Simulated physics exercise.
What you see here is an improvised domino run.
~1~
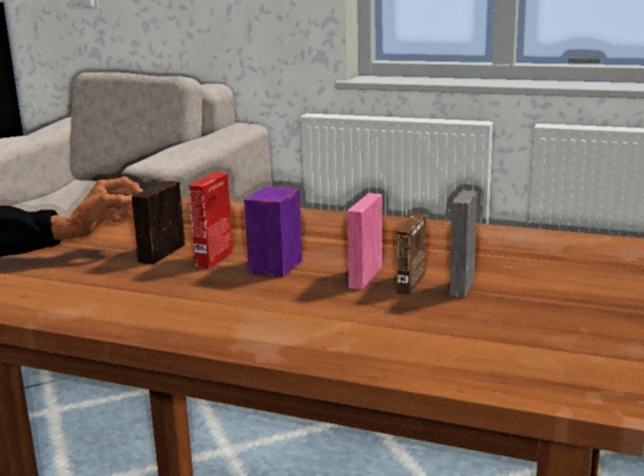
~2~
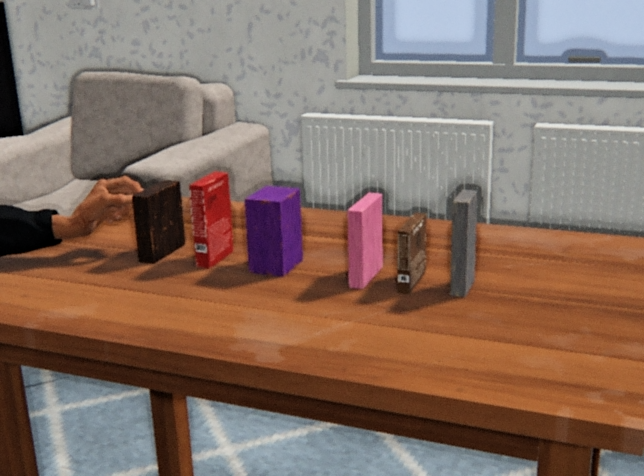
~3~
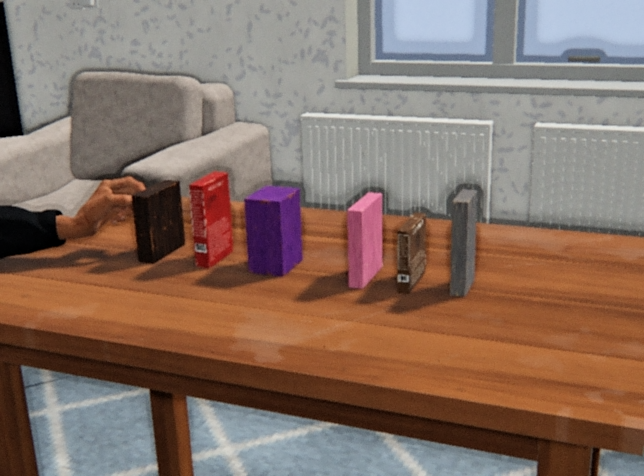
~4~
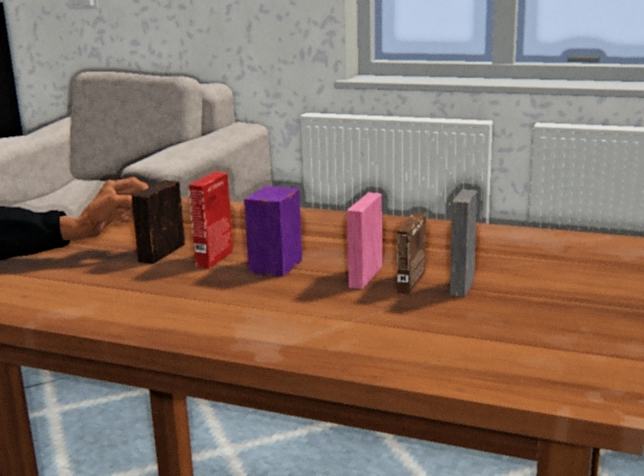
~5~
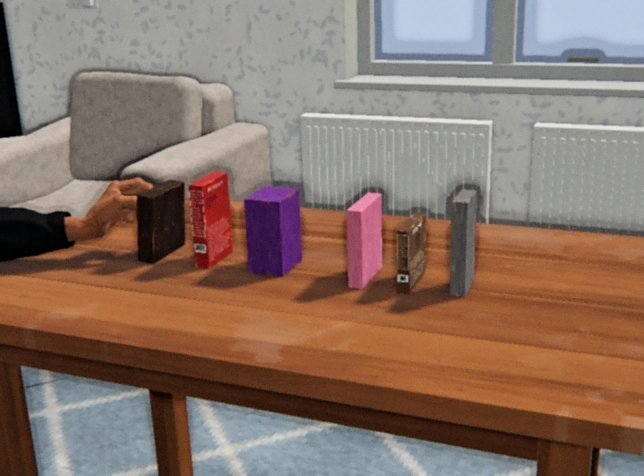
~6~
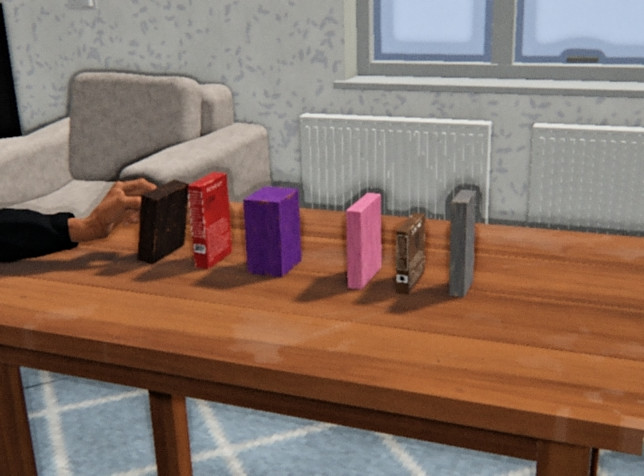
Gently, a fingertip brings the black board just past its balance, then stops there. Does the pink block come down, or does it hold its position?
Most likely it never tips.
Then, 0.30 s later than the last frame, black board 42° over; red packet tilted by 4°.
Then, 0.40 s later than the last frame, black board 60° over; red packet tilted by 29°.
Then, 0.50 s later than the last frame, black board 65° over; red packet tilted by 35°; purple block tilted by 8°.
When it is over, lying over on the table, red packet; left askew, purple block; the other 2 as before. End places, in pixels of the last picture, pink block near (365, 241).
